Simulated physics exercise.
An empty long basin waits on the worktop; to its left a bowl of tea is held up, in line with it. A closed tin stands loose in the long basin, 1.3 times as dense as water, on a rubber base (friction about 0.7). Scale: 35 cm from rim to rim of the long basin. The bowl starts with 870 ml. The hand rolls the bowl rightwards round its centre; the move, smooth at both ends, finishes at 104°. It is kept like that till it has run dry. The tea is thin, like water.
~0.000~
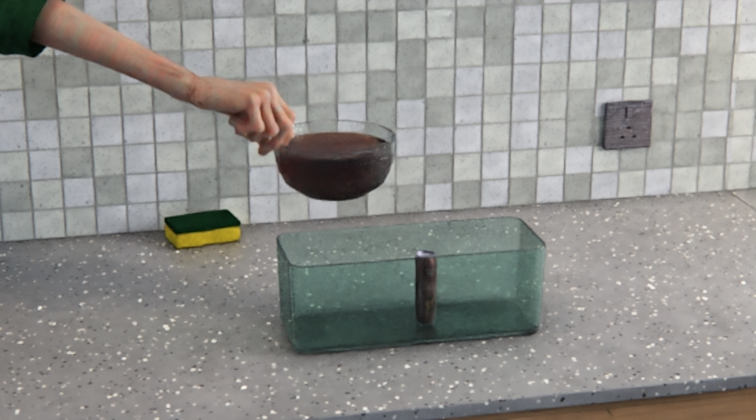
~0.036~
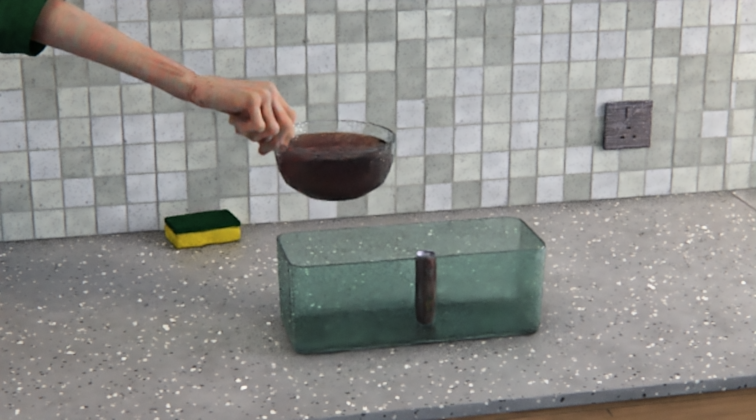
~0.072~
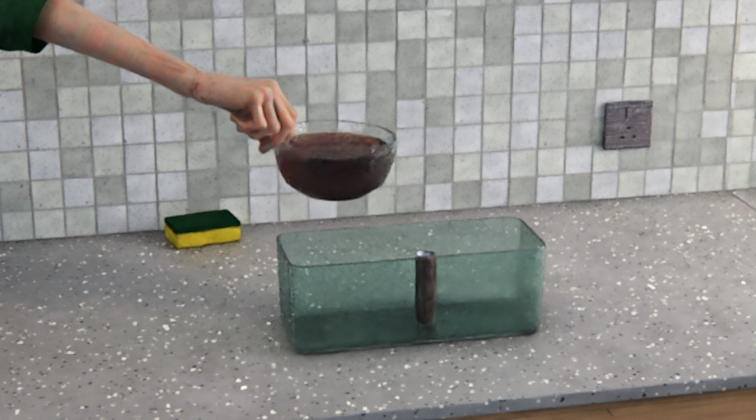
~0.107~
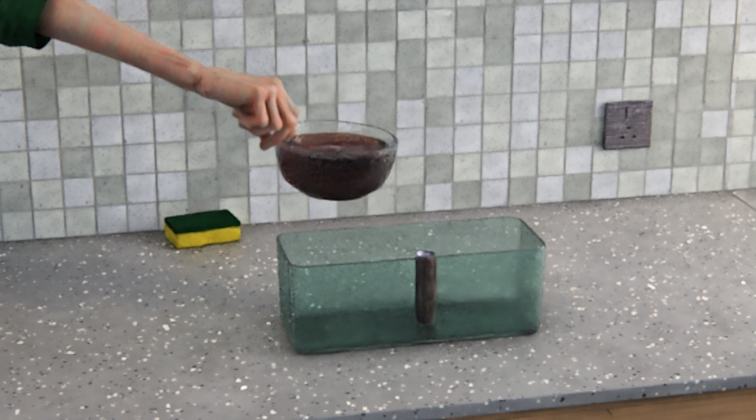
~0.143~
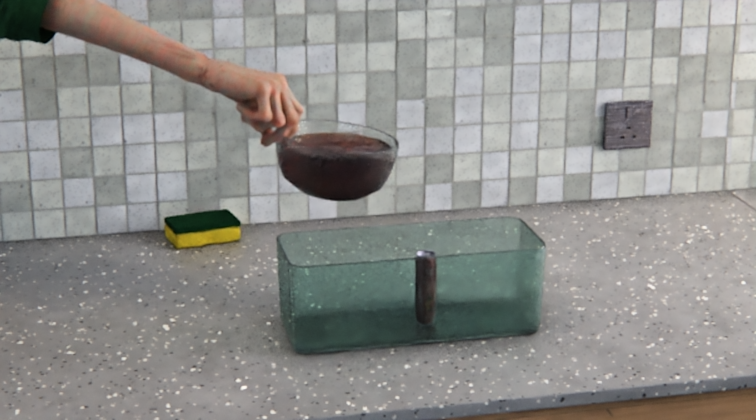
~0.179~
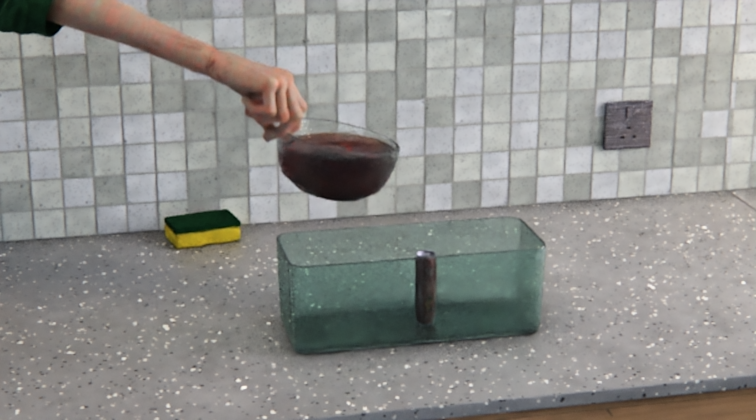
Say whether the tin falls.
The tin remains upright.
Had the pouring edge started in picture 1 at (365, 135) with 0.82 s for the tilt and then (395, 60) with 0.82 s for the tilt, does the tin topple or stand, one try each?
First it stays up; then it stays up.
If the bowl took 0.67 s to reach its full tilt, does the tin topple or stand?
The tin stays up.
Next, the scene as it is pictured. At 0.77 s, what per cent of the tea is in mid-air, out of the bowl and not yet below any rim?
Some 5 per cent.
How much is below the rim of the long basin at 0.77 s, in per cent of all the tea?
Some 90 per cent.
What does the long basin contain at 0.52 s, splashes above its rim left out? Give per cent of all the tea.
About 18 per cent.
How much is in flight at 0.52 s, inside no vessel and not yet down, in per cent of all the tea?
About 40 per cent.
Then, 0.52 s in, the tilt is 73° and 42 per cent is still to pour; the tin stands where it began.
Then, 0.77 s in, the tilt is 103° and 3 per cent is still to pour; the tin stands where it began.
Then, 1.03 s in, the tilt is 104° and 0 per cent is still to pour; the tin stands where it began.
Then, 1.32 s in, the tilt is 104° and 0 per cent is still to pour; the tin stands where it began.
Finally, the tin stands where it began.
